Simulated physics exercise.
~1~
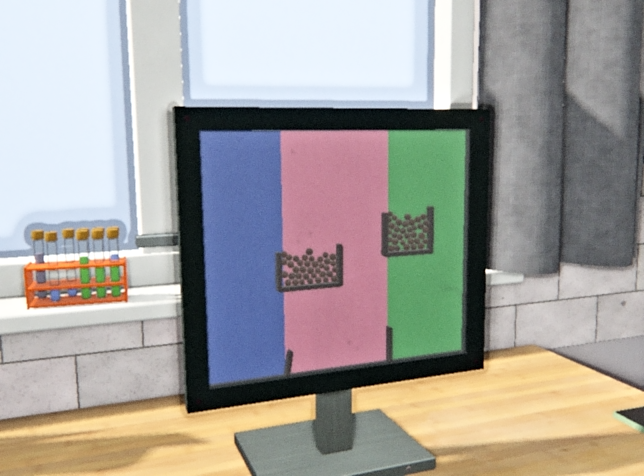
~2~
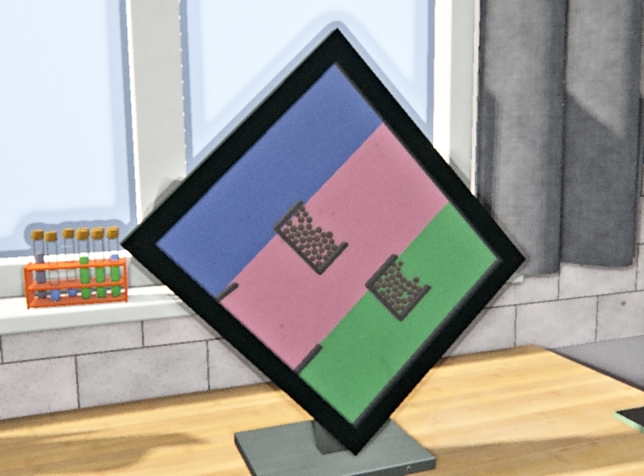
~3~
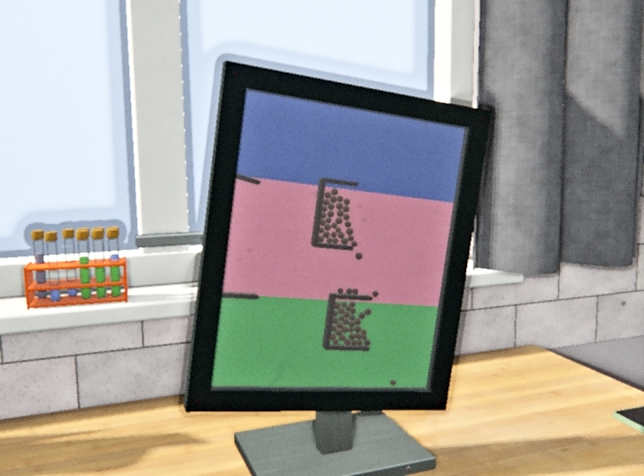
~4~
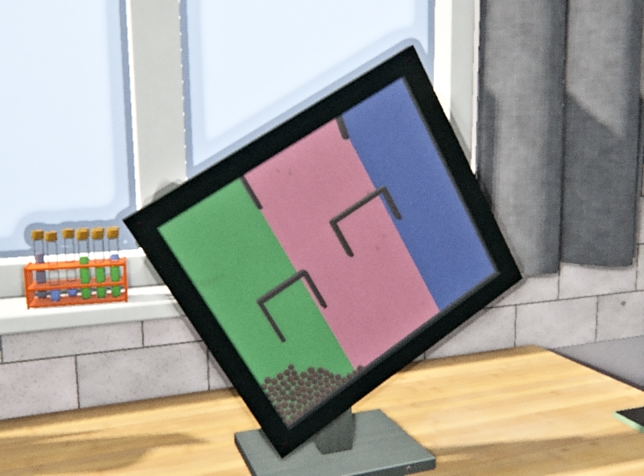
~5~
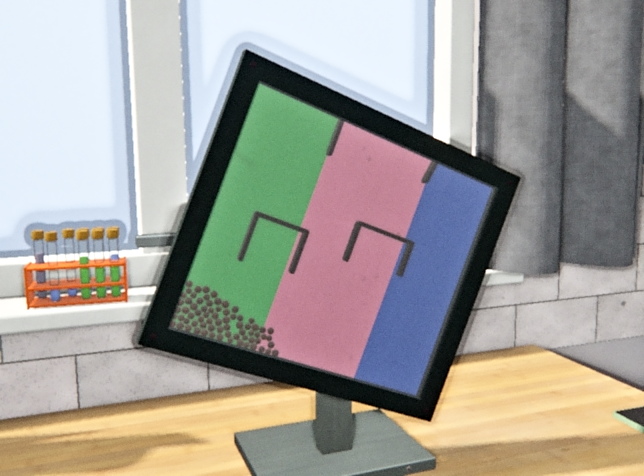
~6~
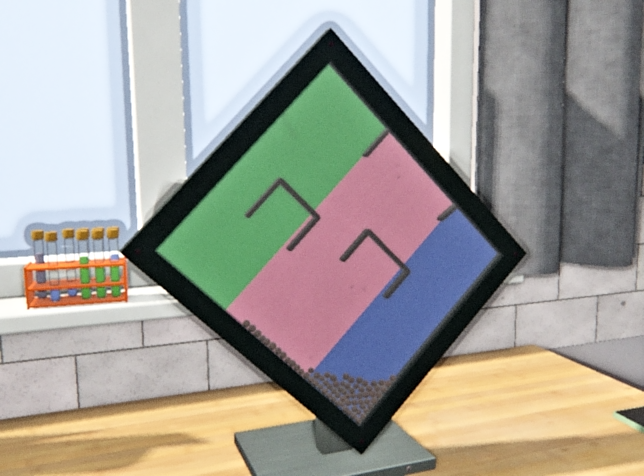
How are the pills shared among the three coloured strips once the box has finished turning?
Most of them end up in the blue strip, a smaller part lies in the pink strip, and hardly any are left in the green.
